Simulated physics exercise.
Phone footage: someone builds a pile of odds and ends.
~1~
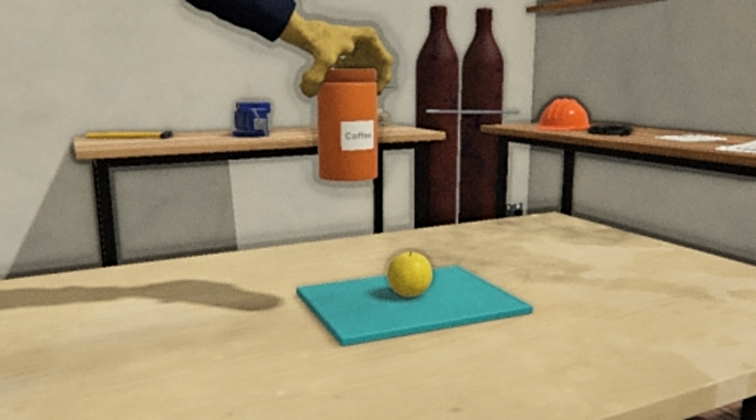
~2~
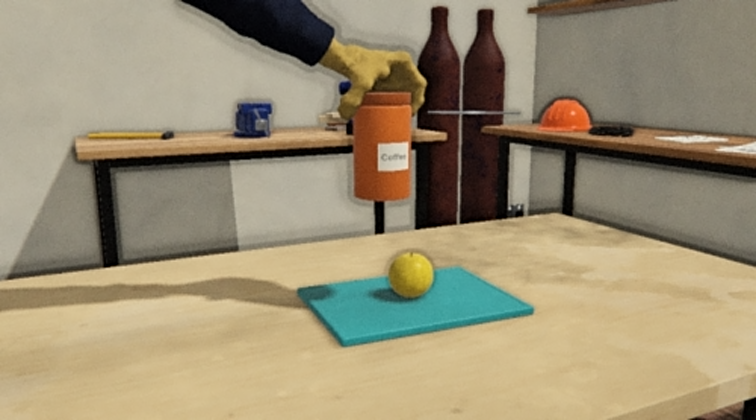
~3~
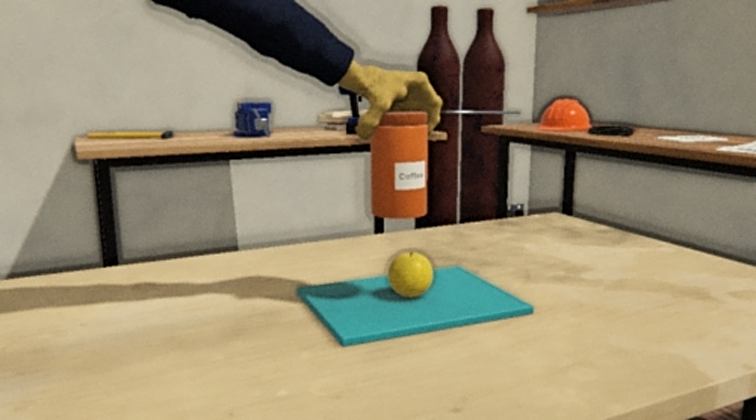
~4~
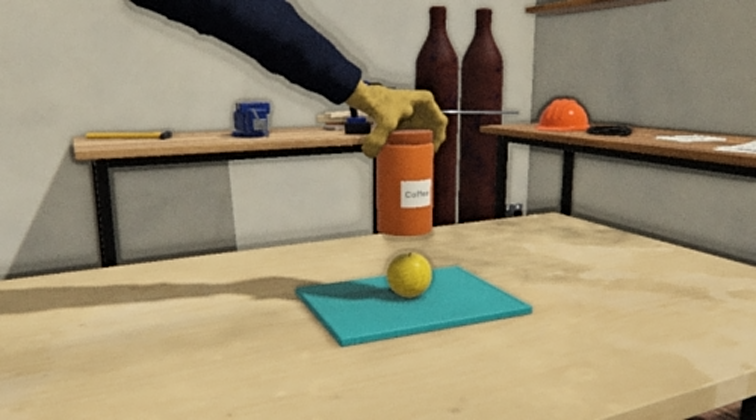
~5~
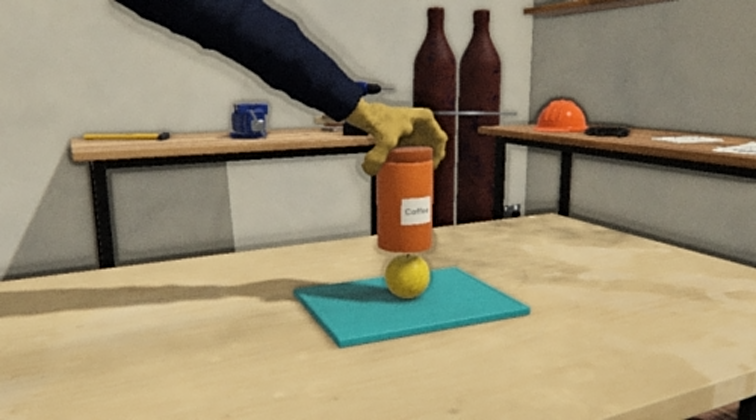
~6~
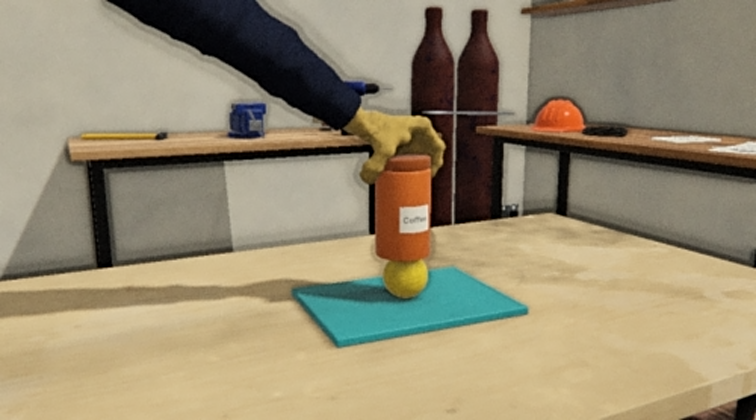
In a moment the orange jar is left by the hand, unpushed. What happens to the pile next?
The pile tumbles down.
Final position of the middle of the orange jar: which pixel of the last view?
It finishes at about (249, 304).
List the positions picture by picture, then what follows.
Still above its spot; orange jar (347, 124); yellow apple (410, 274), in the first frame.
Still above its spot; orange jar (382, 145); yellow apple (411, 275), in the second frame.
Still above its spot; orange jar (399, 164); yellow apple (410, 274), in the third frame.
Still above its spot; orange jar (405, 181); yellow apple (409, 274), in the fourth frame.
Still above its spot; orange jar (405, 198); yellow apple (407, 275), in the fifth frame.
In place under the hand; orange jar (403, 206); yellow apple (405, 275), in the sixth frame.
Then, 0.50 s on from there, orange jar turned 37° from how it was put near (373, 221).
Then, 0.60 s on from there, orange jar now fallen; yellow apple shifted a little.
Then, 0.70 s on from there, yellow apple shifted a little.
Then, 0.90 s on from there, as before.
In the end, fallen, orange jar; the other 2 unmoved. At the end, from the last picture's camera, orange jar near (249, 304). The pile comes apart.
